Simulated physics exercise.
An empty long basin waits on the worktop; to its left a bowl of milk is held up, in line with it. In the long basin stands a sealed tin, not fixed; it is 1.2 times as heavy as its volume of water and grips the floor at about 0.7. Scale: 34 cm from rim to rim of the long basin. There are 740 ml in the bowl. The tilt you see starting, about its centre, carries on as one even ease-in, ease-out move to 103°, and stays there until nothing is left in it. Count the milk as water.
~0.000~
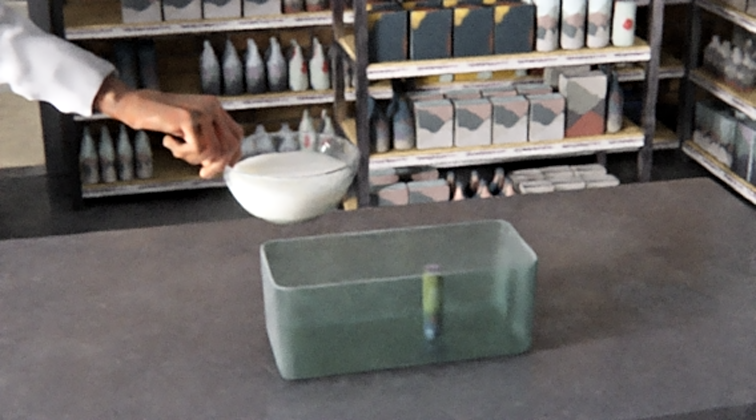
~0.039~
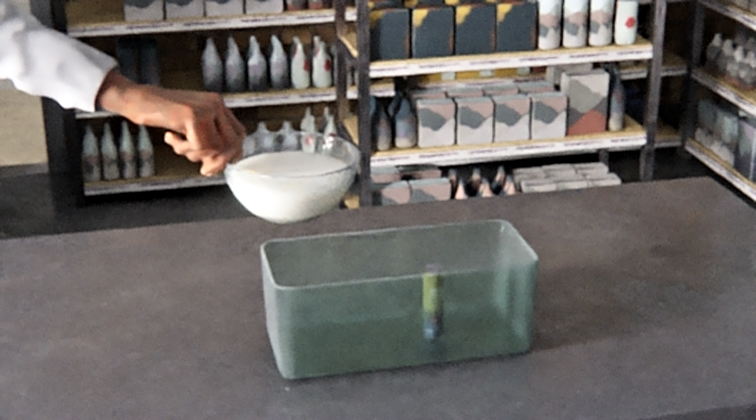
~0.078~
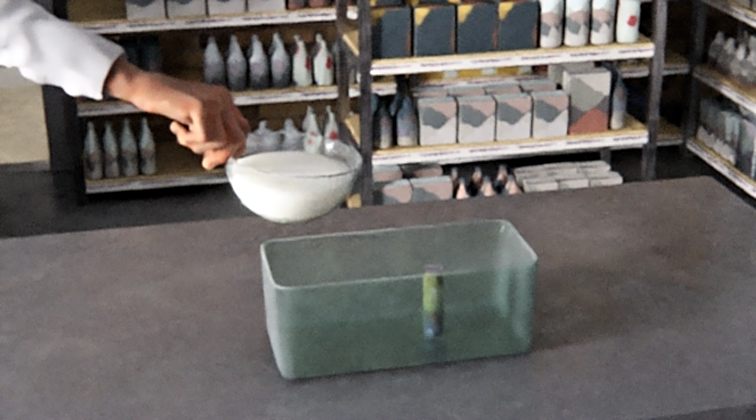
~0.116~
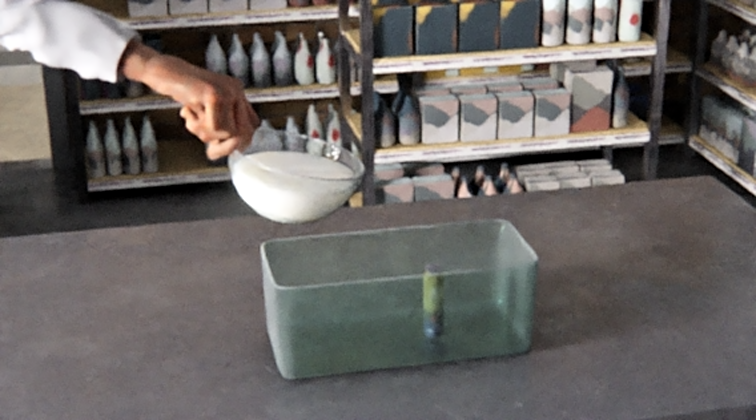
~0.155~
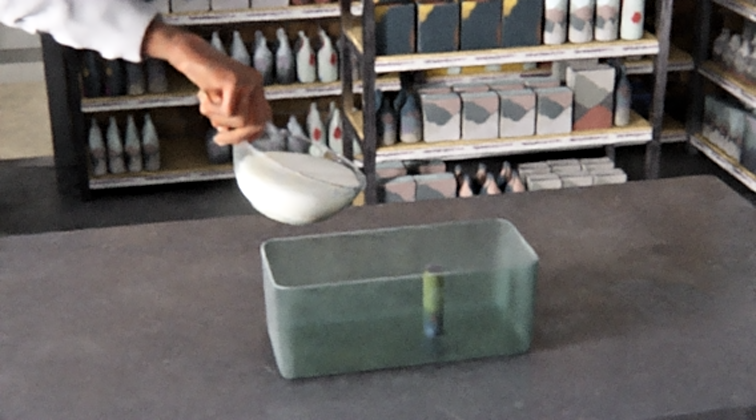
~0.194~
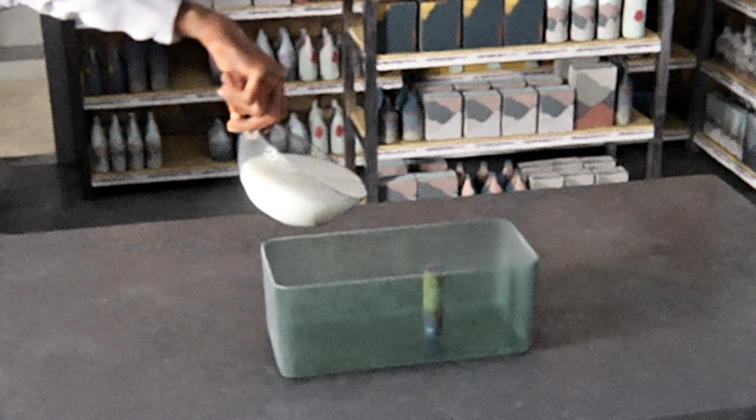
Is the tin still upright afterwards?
It topples.
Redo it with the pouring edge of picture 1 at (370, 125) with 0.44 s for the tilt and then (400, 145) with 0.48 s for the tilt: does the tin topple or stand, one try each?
First it topples; then it goes over.
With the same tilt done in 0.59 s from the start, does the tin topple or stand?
The tin topples.
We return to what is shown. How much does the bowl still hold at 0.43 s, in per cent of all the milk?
Near 8 in a hundred.
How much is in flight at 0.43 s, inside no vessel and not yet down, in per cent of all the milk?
Near 20 in a hundred.
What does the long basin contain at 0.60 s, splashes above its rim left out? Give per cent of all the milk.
About 98 per cent.
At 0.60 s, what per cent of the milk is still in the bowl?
Some 0 per cent.
Then, 0.43 s in, the tilt is 100° and 8 per cent is still to pour; the tin stands where it began.
Then, 0.60 s in, the tilt is 103° and 0 per cent is still to pour; the tin stands where it began.
Then, 0.78 s in, the tilt is 103° and 0 per cent is still to pour; the tin leans 12°.
Then, 0.98 s in, the tilt is 103° and 0 per cent is still to pour; the tin lies on its side.
Finally, the tin lies on its side.
